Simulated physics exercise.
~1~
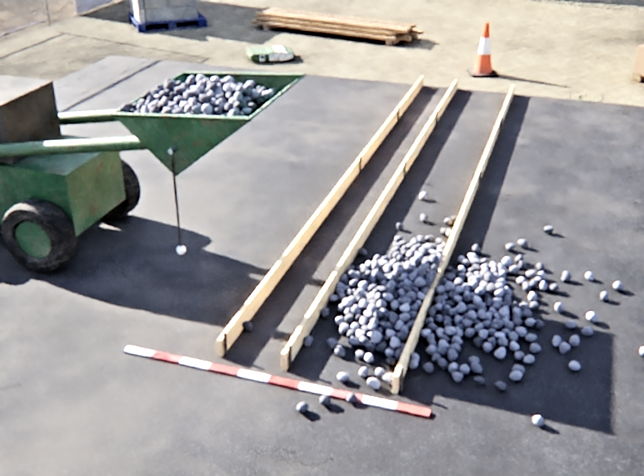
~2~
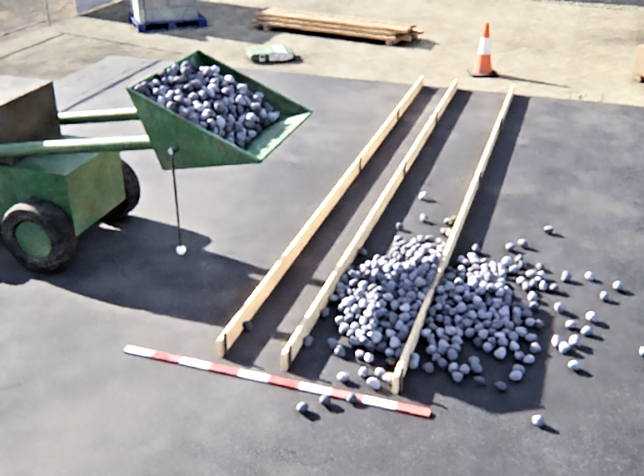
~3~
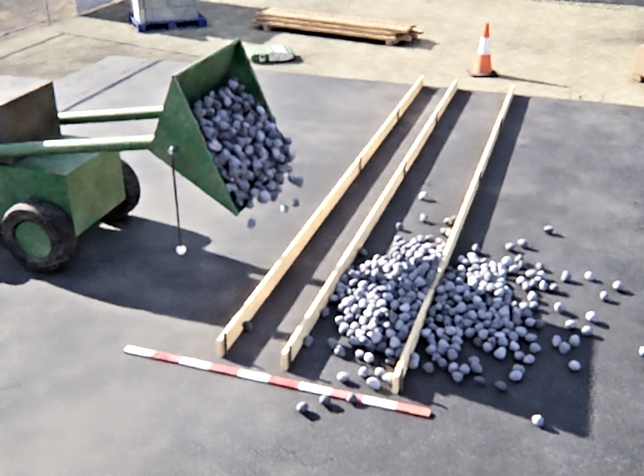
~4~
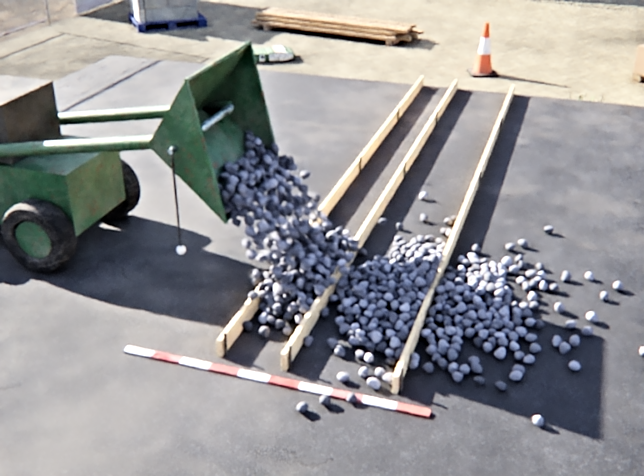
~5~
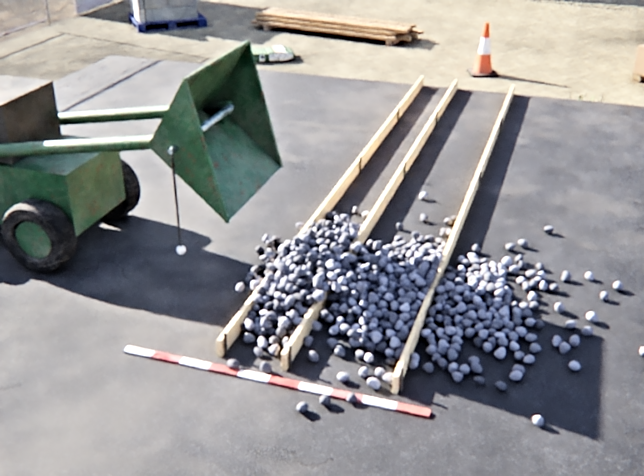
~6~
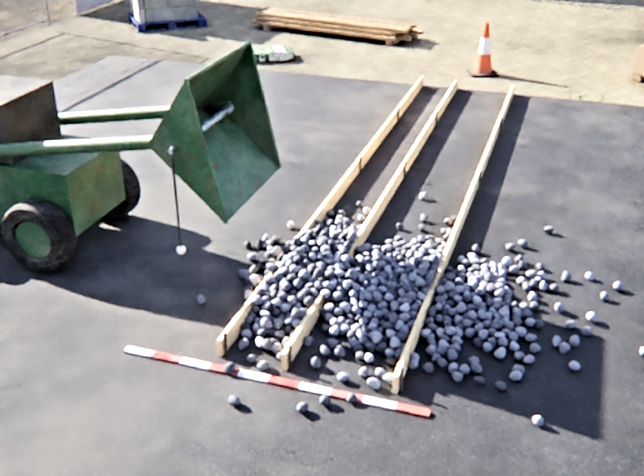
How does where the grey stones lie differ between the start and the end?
At the start the stones are split between the raised green bucket and a heap around the planks on the right. At the end the bucket is empty and they all lie on the ground, in a wider heap that also reaches across the left plank.
On a paved yard, a green loader tips grey stones across planks beside an earlier heap.
